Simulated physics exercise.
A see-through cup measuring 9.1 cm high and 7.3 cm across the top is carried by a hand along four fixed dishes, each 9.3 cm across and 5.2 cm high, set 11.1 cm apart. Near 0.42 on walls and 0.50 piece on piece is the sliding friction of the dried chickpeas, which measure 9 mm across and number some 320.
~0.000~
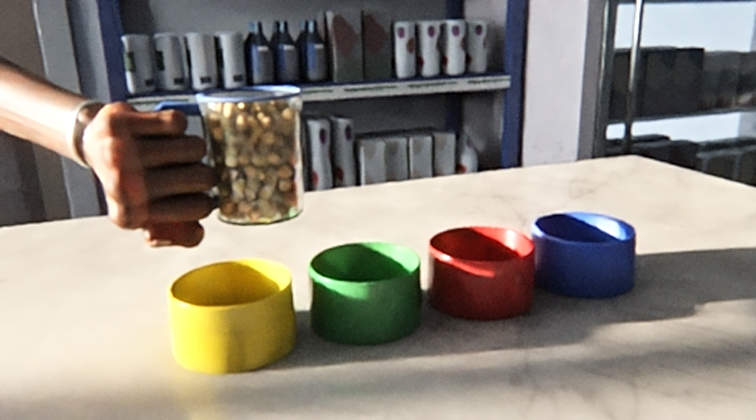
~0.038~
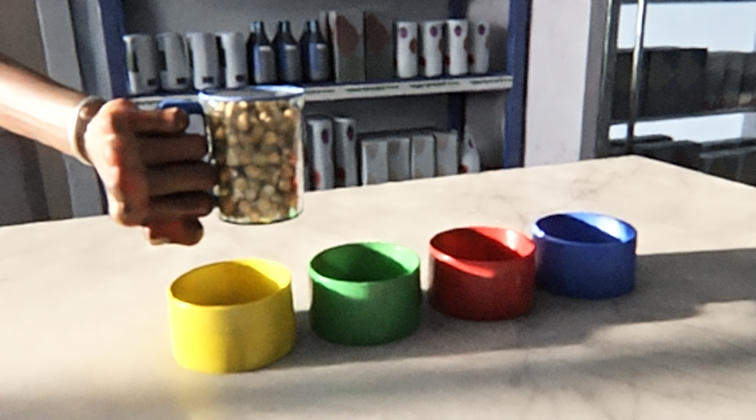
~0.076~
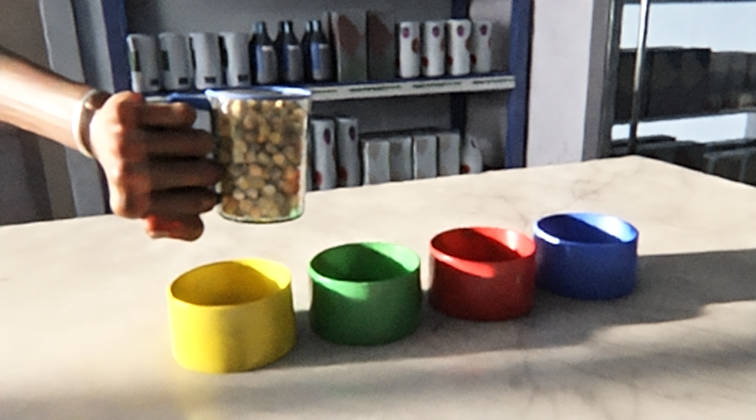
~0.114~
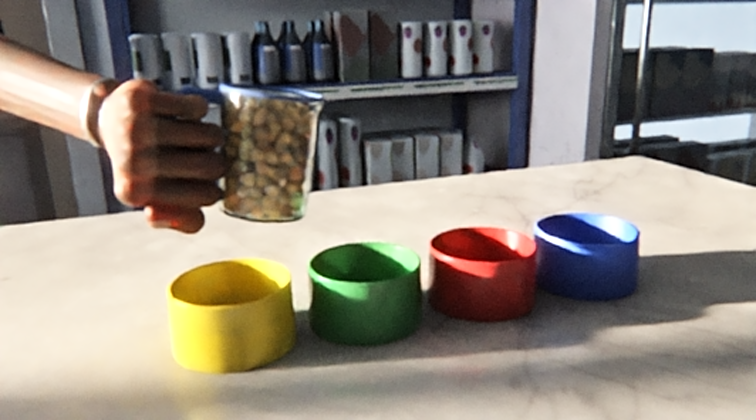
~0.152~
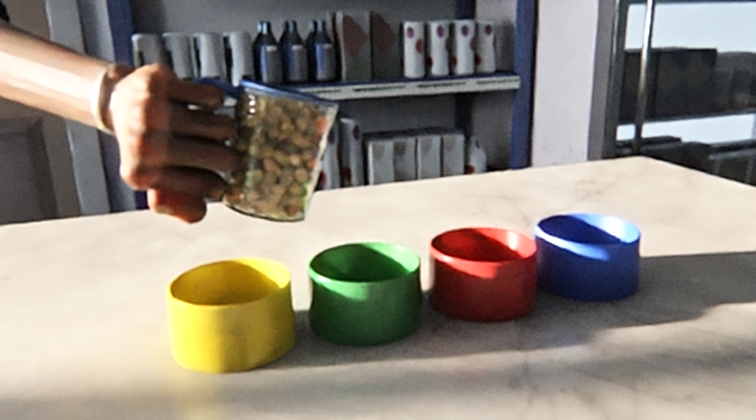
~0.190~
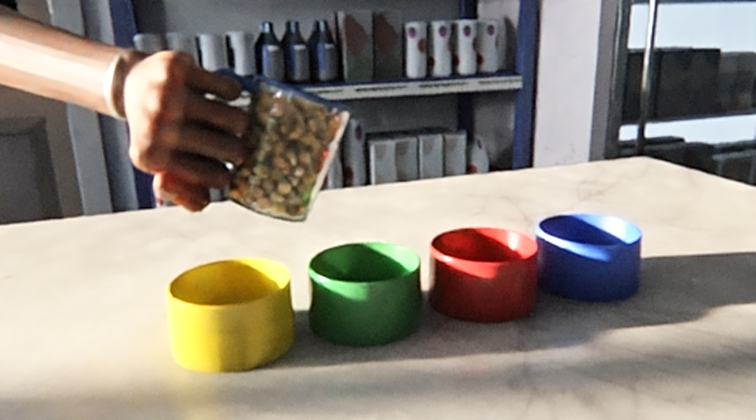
Hand tilting a clear cup of small brownish pieces rightward above four dishes, yellow, green, red and blue, on a pale counter.
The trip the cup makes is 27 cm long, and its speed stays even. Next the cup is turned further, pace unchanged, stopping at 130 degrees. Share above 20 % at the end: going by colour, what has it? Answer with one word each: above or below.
Red above, blue below, green below, yellow below, counter below.
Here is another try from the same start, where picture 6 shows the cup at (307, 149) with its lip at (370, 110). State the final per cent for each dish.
Kept per dish: Red = 0, blue = 90, green = 0, yellow = 0.
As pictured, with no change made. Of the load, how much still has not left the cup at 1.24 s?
Somewhere close to 0 percent.
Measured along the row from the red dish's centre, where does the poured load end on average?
It ends up around 2 cm from that dish's centre, over to the right.
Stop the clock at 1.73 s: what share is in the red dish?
Share at that time: Approx. 85 per cent.
Then, at 0.82 s, tilt 129 degrees; cup holds 55 %, red 40 %.
After 1.24 s, tilt 130 degrees; cup holds 0 %, red 85 %, blue 5 %.
After 1.73 s, tilt 130 degrees; cup holds 0 %, red 85 %, blue 5 %.
By 2.0 s all is still; red 85 %, blue 5 %, green 0 %, yellow 0 %, counter 10 %.
